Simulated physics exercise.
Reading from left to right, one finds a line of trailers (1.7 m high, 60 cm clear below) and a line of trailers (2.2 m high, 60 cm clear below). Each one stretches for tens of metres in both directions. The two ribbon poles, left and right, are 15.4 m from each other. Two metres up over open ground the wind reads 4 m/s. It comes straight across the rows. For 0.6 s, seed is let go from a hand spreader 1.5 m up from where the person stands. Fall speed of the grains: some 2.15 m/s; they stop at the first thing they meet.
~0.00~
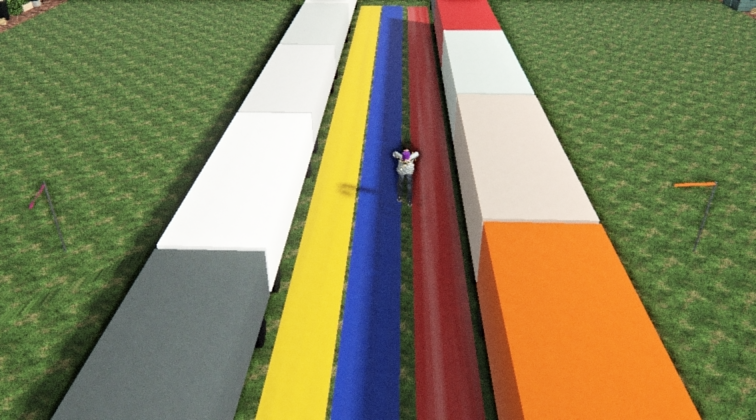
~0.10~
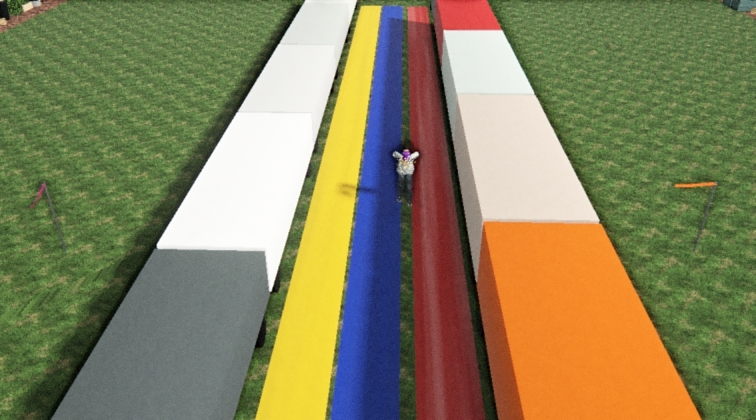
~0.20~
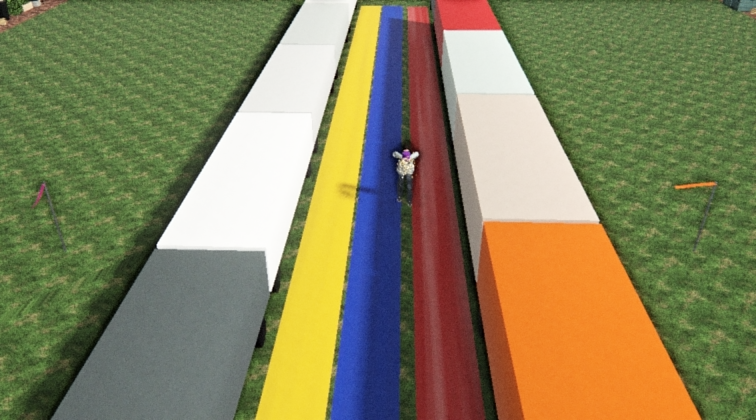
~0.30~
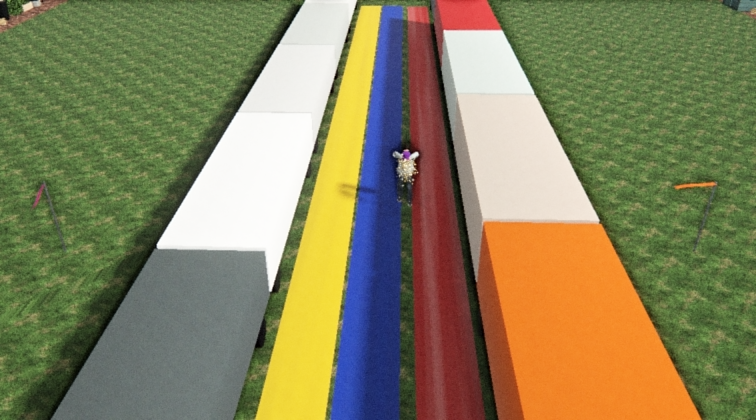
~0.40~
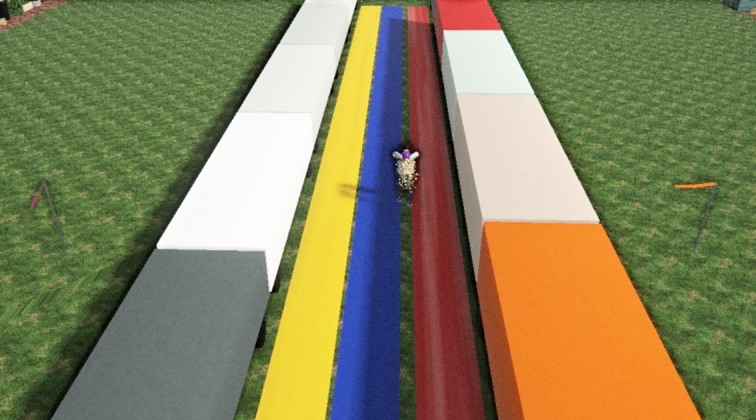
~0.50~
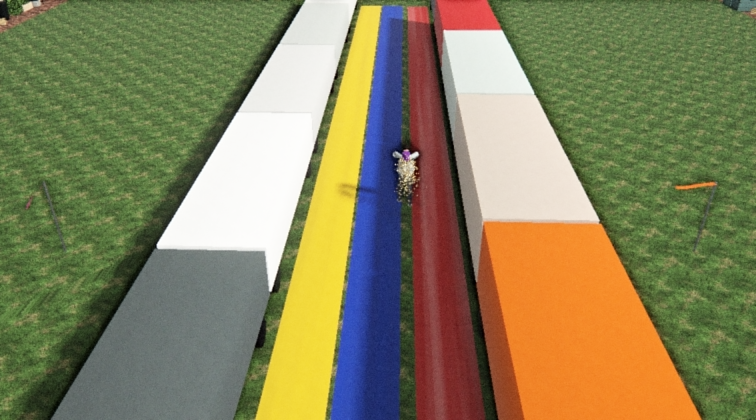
Pale grains spreading slightly below a person standing between two rows of trailers, while ribbons flutter on poles either side.
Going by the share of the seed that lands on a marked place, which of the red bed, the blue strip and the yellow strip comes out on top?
The blue one.
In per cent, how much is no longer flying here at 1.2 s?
That comes to near 45 %.
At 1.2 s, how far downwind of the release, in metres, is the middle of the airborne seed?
Around 0.0 m.
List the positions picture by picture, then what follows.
The first frame shows the left ribbon ends at (31, 208), leaning 40 degrees to the left, the seed in the air spans x = 400 to 415 around y = 165 and it comes from (406, 161).
The second frame shows the right ribbon ends at (676, 186), leaning 85 degrees to the left, the seed in the air spans x = 400 to 410 around y = 165, the red one passes (437, 244), the yellow one passes (325, 241) and the blue one passes (377, 242).
The third frame shows the left ribbon ends at (32, 209), leaning 35 degrees to the left, the seed in the air spans x = 400 to 415 around y = 165 and the top of the right line of trailers crosses (512, 139).
The fourth frame shows the right ribbon ends at (676, 188), leaning 85 degrees to the left, the seed in the air spans x = 400 to 415 around y = 165, the red one passes (433, 194), the yellow one passes (335, 192) and the blue one passes (380, 193).
The fifth frame shows the left ribbon ends at (30, 210), leaning 35 degrees to the left and the seed in the air spans x = 400 to 415 around y = 170.
The sixth frame shows the right ribbon ends at (676, 187), leaning 85 degrees to the left, the seed in the air spans x = 400 to 415 around y = 170 and the top of the right line of trailers crosses (512, 139).
After 1.2 s, 0 % lies on the red bed, 0 % on the yellow strip and 40 % on the blue strip; 44 % has touched down or left; the middle of what still flies is 0.4 m above the low ground, near (398, 199).
After 2.0 s, 0 % lies on the red bed, 3 % on the yellow strip and 90 % on the blue strip; 98 % has touched down or left.
After 3.5 s, 0 % lies on the red bed, 3 % on the yellow strip and 92 % on the blue strip; 100 % has touched down or left.
After 8.0 s, 0 % lies on the red bed, 3 % on the yellow strip and 92 % on the blue strip; 100 % has touched down or left.
After 45.0 s, 0 % lies on the red bed, 3 % on the yellow strip and 92 % on the blue strip; 100 % has touched down or left.
